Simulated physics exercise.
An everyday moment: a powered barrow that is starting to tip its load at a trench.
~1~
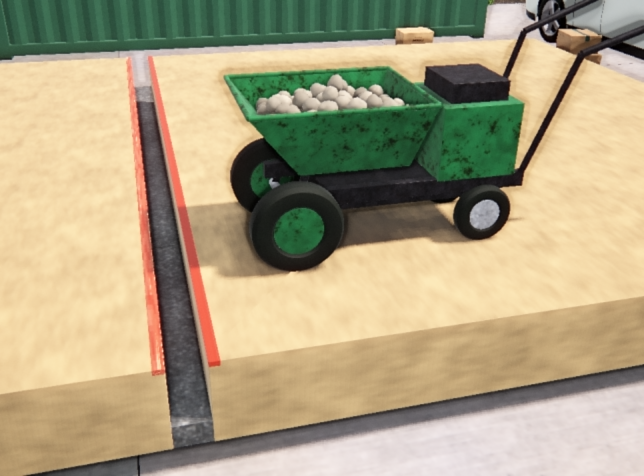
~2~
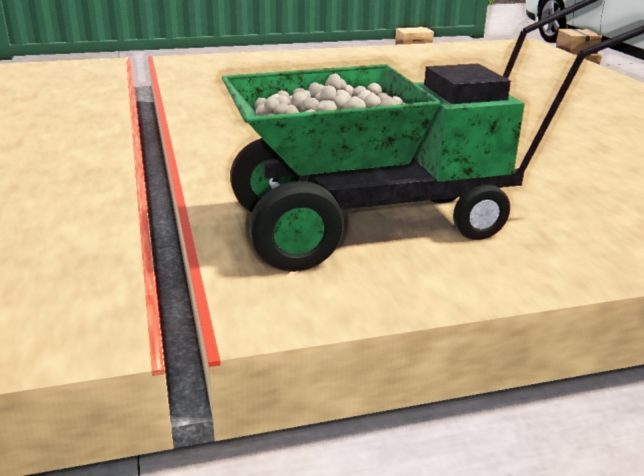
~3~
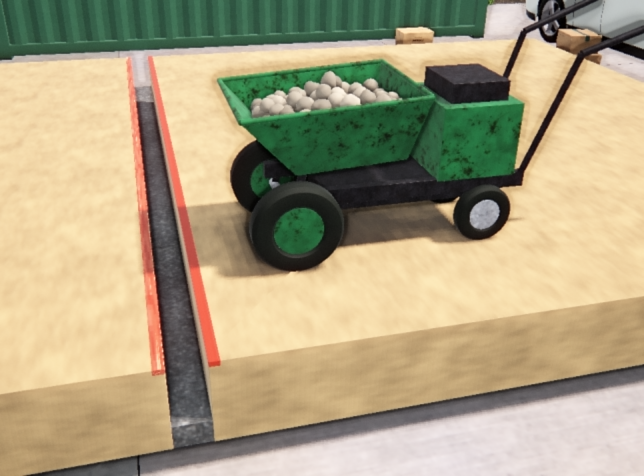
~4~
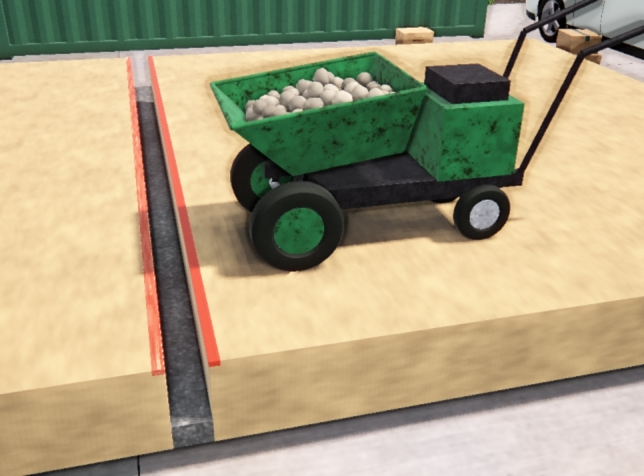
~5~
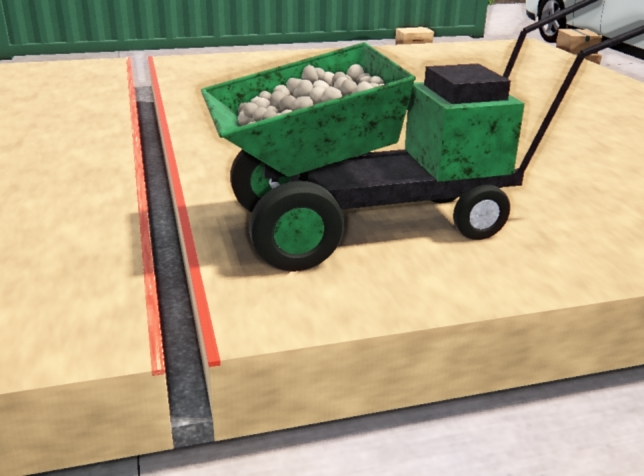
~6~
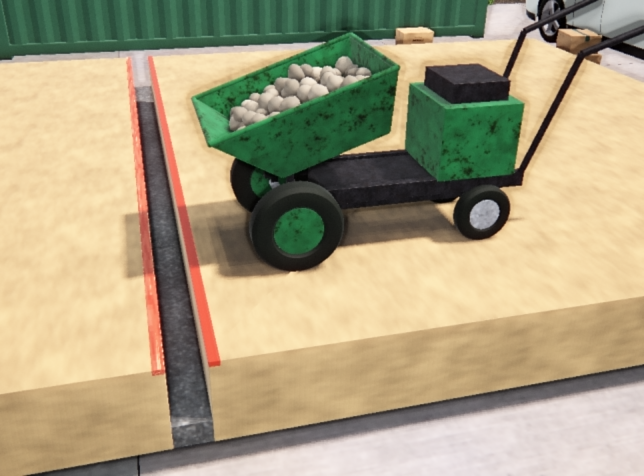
A green powered barrow loaded with rounded stones stands still on a sandy surface, its skip level, just right of a narrow dark trench edged in red. The skip then tilts gradually to the left, its rear rising away from the body and its front lip lowering, with the stones still inside.
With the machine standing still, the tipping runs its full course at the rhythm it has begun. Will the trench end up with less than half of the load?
Not the bulk.
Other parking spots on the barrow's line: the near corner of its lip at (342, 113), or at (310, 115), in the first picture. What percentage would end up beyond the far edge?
First spot: 0 %, second spot: 10 %.
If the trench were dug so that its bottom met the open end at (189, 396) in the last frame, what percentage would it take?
20 %, roughly.
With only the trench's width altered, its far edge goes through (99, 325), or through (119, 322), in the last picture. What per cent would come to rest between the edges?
In order: Near 90, then 80 percent.
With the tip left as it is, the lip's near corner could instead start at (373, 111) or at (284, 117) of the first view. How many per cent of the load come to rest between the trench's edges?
20 and 70 in a hundred, in that order.
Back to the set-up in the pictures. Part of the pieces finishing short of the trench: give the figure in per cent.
0 %.
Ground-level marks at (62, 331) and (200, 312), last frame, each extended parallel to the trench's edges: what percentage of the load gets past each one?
Result, first then second: 20 %, 90 %.
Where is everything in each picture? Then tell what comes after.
Lip of the skip at (249, 119), level; top of the load at (343, 104), river pebbles; first edge of the trench at (204, 311); far edge at (153, 318), the trench under half as wide as the skip, and about as deep as wide, in the first frame.
Lip of the skip at (247, 120), level; top of the load at (341, 103), in the second frame.
Lip of the skip at (241, 123), tipped barely; top of the load at (336, 101), in the third frame.
Lip of the skip at (232, 128), tipped a little; top of the load at (353, 93), in the fourth frame.
Lip of the skip at (222, 135), tipped a little; top of the load at (343, 87), in the fifth frame.
Lip of the skip at (210, 145), tipped clearly; top of the load at (330, 83); first edge of the trench at (204, 311); far edge at (153, 318), in the sixth frame.
Soon, skip tipped steeply; all in the skip.
A while on, skip tipped right over; most in the skip; a stray few in or heaped over the trench; a small part beyond it; a stray few falling.
Towards the end, skip tipped right over; about a quarter in the skip; a small part in or heaped over the trench; about two thirds beyond it.
Finally, skip tipped right over; a small part in the skip; about a quarter in or heaped over the trench; about two thirds beyond it.
